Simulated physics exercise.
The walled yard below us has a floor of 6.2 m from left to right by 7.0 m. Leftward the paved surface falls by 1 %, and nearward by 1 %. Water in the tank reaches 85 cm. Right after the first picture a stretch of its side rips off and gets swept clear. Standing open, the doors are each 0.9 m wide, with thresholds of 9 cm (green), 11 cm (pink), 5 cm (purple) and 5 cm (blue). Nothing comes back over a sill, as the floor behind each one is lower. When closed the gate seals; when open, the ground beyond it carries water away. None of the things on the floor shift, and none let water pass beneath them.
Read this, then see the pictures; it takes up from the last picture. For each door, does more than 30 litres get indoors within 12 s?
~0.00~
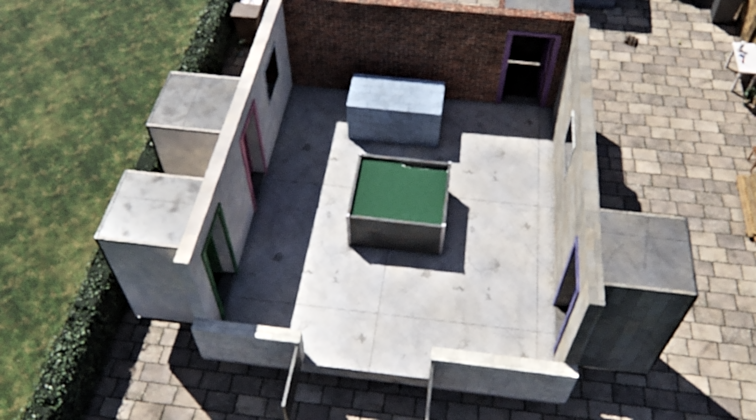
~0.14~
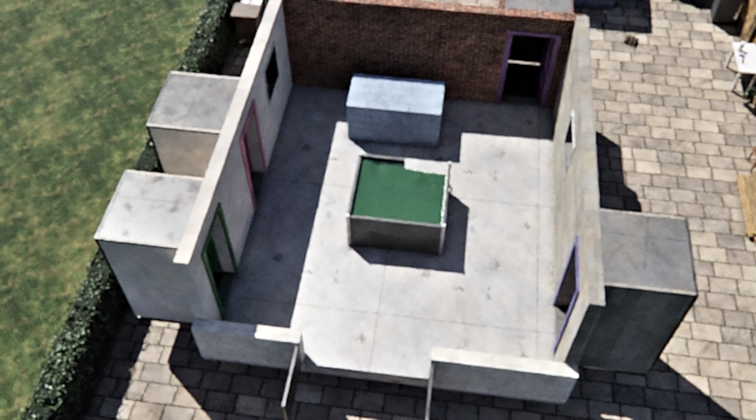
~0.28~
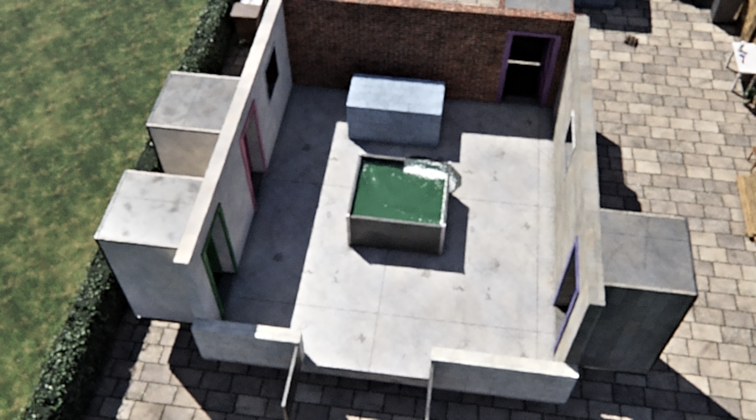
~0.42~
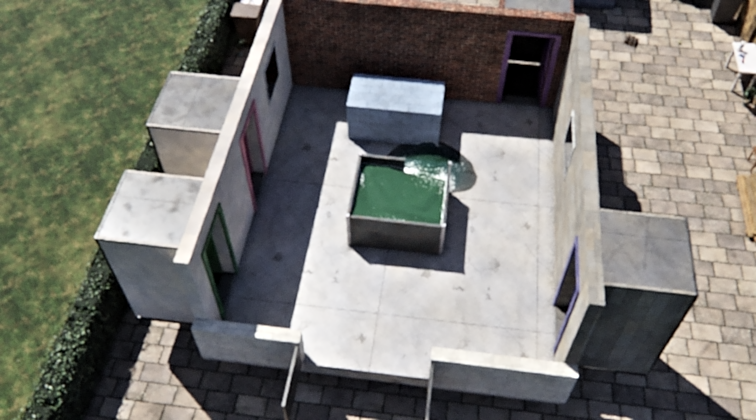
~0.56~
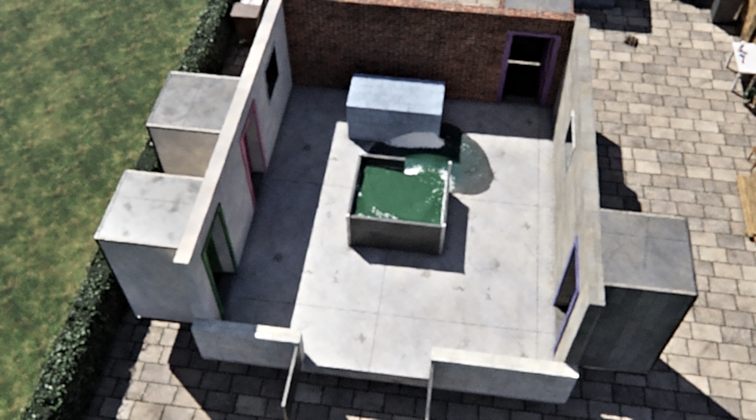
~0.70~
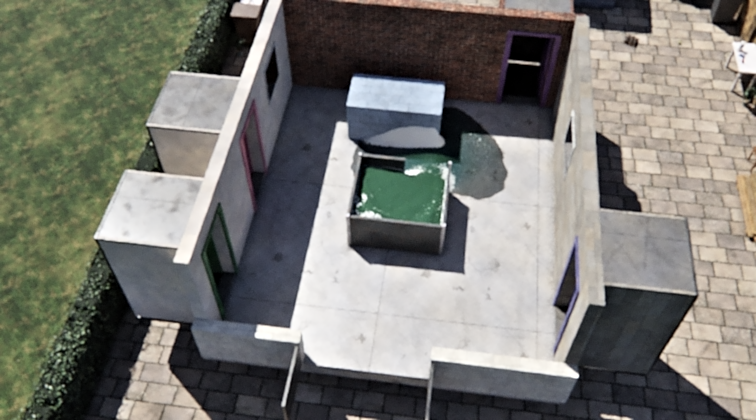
Door by door: Green door - no; pink door - no; purple door - yes; blue door - no.
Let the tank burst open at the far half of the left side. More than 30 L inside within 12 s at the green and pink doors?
Green stays inside, pink goes beyond, judged against that limit.
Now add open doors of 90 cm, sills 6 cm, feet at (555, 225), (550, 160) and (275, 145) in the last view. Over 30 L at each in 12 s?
Less, more, more.
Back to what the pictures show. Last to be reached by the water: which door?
That would be the blue door.
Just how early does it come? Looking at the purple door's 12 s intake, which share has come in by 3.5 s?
By that time, around 60 per cent.
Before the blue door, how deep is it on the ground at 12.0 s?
It averages close to 3.0 centimetres.
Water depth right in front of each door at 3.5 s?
Depth readings (cm): Green = 3; pink = 11; purple = 18; blue = 0.
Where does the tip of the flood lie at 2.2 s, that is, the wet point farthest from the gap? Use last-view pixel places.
I'd mark it close to (289, 98).
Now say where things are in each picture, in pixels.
Still water, 85 cm deep, in the tank at (400, 192), in the first picture.
Water pours out on the tank's far side and has run 0.5 m, to (450, 191); typically 10 cm deep outside, 85 cm at the tank's back, in the second picture.
Water pours out on the tank's far side and has run 0.9 m, to (412, 159); typically 12 cm deep outside, 84 cm at the tank's back, in the third picture.
The front is at (438, 144), 1.4 m from the gap on the tank's far side; 2.1 m2 of floor is under water; 77 cm left at the back of the tank, in the fourth picture.
The front is at (451, 128), 2.0 m from the gap on the tank's far side; 3.4 m2 of floor is under water; 72 cm left at the back of the tank, in the fifth picture.
The front is at (458, 111), 2.5 m from the gap on the tank's far side; 4.6 m2 of floor is under water; 73 cm left at the back of the tank, in the sixth picture.
After 1.4 s water covers 25 % of the floor and is deepest (48 cm) near (427, 151); green door not reached, pink door not reached, purple door 17 cm at the sill, 2 L in, blue door not reached.
After 2.2 s water covers 35 % of the floor and is deepest (35 cm) near (533, 120); green door not reached, pink door 10 cm at the sill, 0 L in, purple door 24 cm at the sill, 71 L in, blue door not reached.
After 3.5 s water covers 45 % of the floor and is deepest (24 cm) near (427, 151); green door 3 cm at the sill, 0 L in, pink door 11 cm at the sill, 7 L in, purple door 18 cm at the sill, 199 L in, blue door not reached.
After 7.0 s water covers 90 % of the floor and is deepest (11 cm) near (217, 340); green door 6 cm at the sill, 0 L in, pink door 9 cm at the sill, 8 L in, purple door 9 cm at the sill, 317 L in, blue door 2 cm at the sill, 0 L in.
After 12.0 s water covers 100 % of the floor and is deepest (12 cm) near (217, 340); green door 10 cm at the sill, 2 L in, pink door 5 cm at the sill, 8 L in, purple door 3 cm at the sill, 327 L in, blue door 3 cm at the sill, 0 L in.
